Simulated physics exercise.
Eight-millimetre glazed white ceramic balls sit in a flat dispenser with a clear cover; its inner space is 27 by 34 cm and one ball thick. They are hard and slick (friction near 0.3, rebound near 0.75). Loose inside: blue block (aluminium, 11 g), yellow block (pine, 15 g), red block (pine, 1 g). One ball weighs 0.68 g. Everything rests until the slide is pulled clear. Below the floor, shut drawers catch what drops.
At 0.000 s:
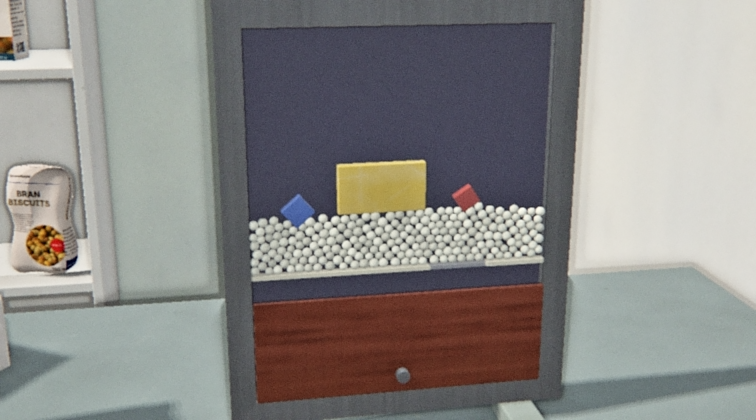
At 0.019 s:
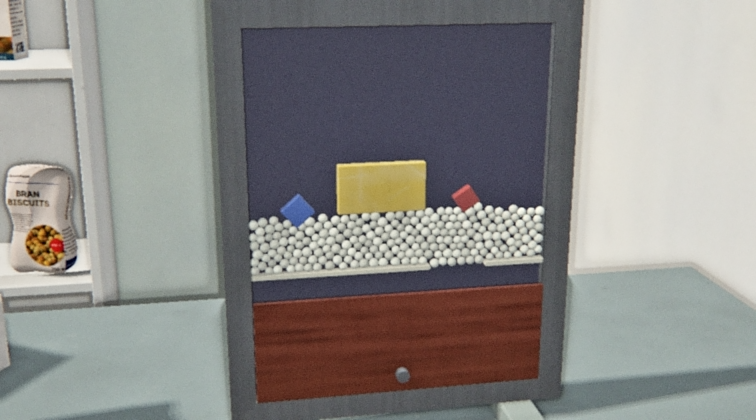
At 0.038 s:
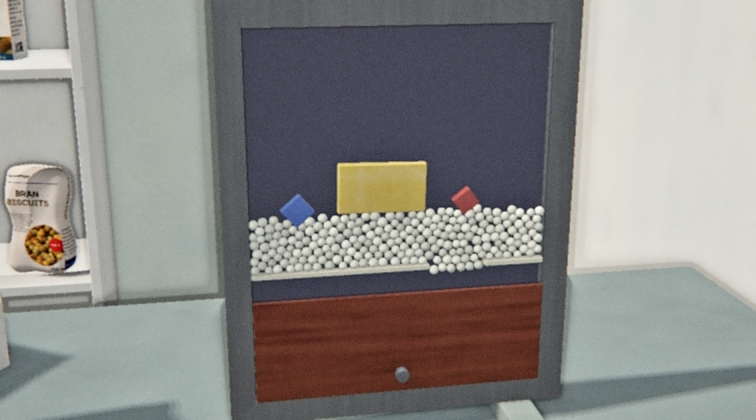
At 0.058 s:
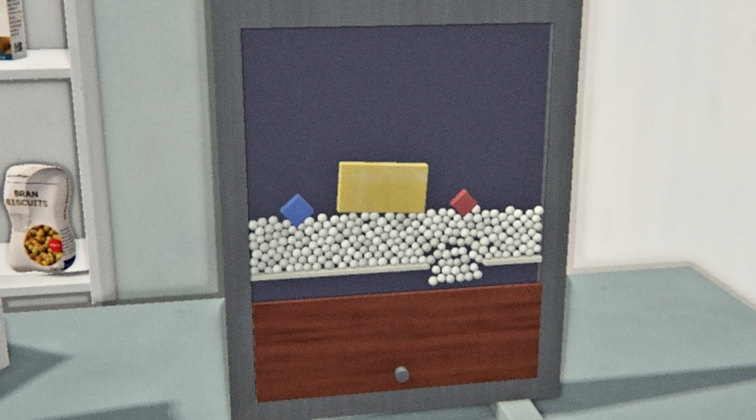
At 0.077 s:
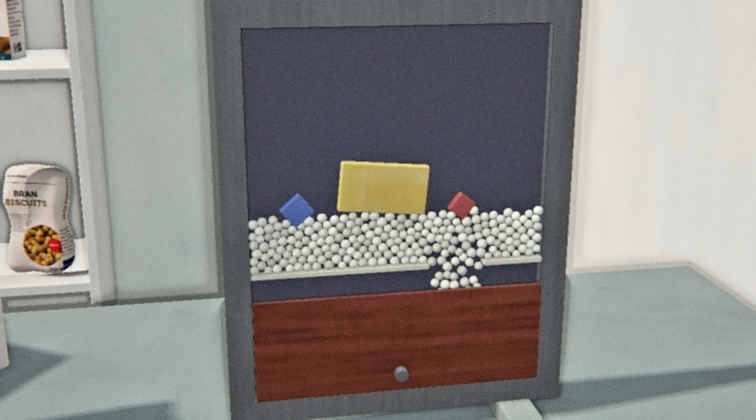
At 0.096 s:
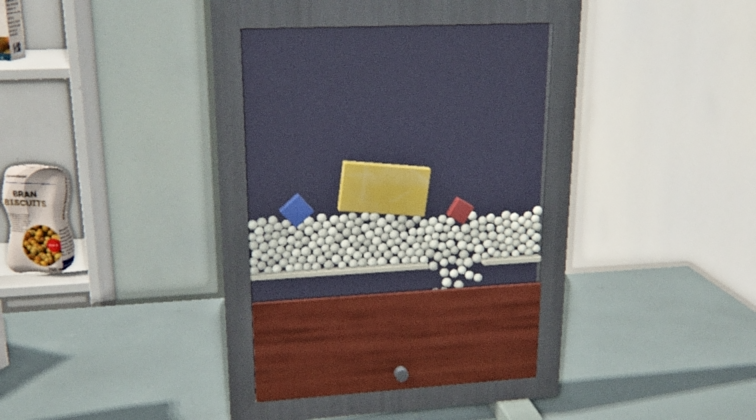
A pale slide in the floor of a clear-fronted case shifted right, and white balls dropped through the gap in a small stream while the red block sank slightly and the yellow block tilted a little.
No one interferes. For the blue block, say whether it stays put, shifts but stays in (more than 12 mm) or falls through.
Blue block stays put.
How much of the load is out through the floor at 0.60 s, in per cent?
Some 45 per cent.
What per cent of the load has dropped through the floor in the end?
Some 45 per cent.
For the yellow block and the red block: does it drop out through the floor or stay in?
Yellow block stays in, red block drops out.
After 0.25 s, 30 % are out; blue block moved 0.1 cm tilted 48°; yellow block moved 3.0 cm tilted 14°; red block moved 6.2 cm tilted 85°.
After 0.60 s, 45 % are out; blue block moved 0.2 cm tilted 49°; yellow block moved 8.0 cm tilted 39°; red block below the floor.
After 1.30 s, 45 % are out; blue block moved 0.2 cm tilted 49°; yellow block moved 8.0 cm tilted 39°; red block below the floor.
All still by 1.5 s, 45 % are out; blue block moved 0.2 cm tilted 49°; yellow block moved 8.0 cm tilted 39°; red block below the floor.
